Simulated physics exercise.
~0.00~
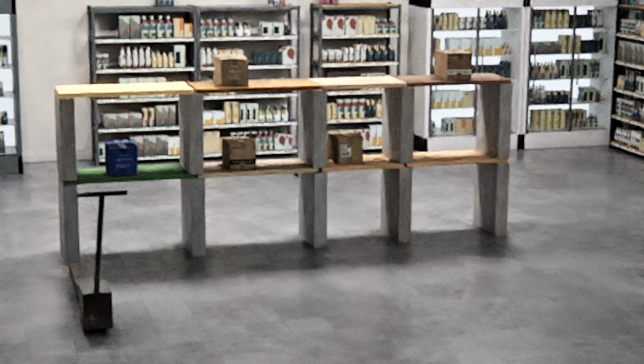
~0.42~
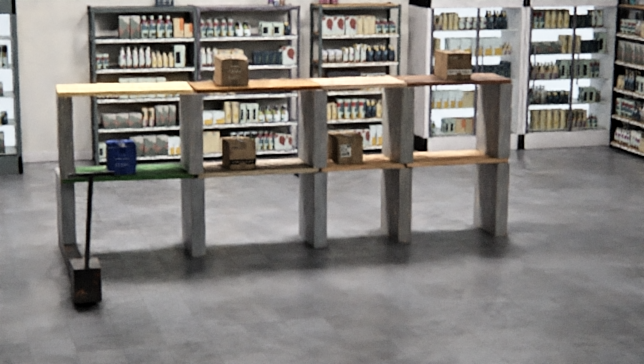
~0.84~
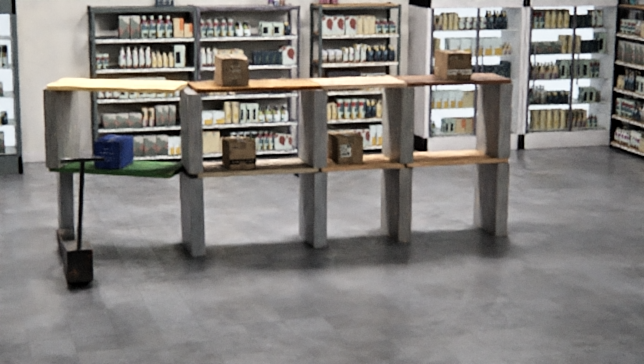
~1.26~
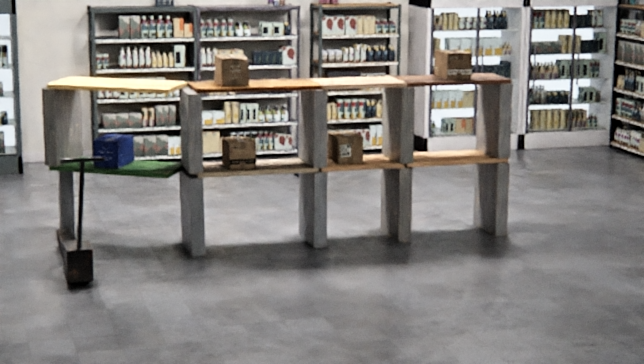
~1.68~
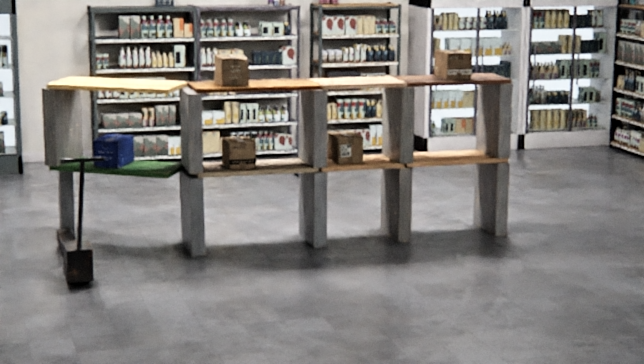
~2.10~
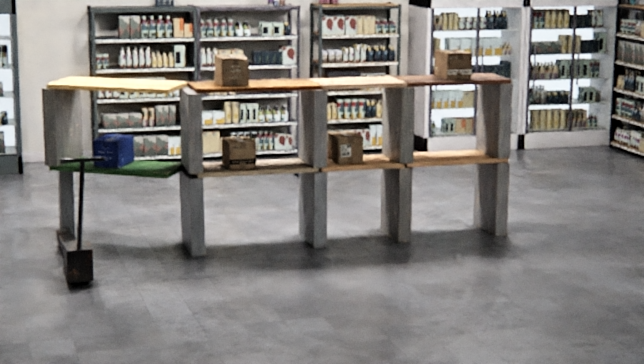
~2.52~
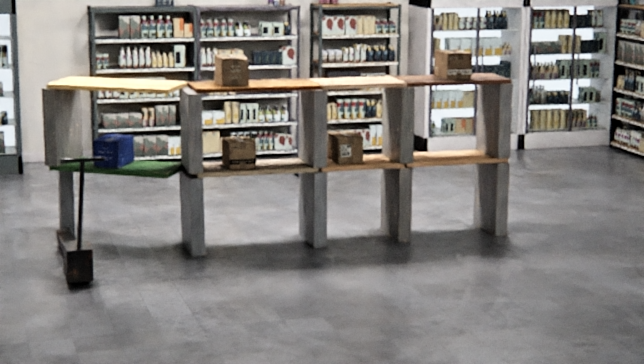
A two-tier row of boards on grey uprights, holding a few cartons, stood on a shop floor as a narrow jack pushed into its left end, shifting the green board and blue carton slightly left before everything came to rest still standing.
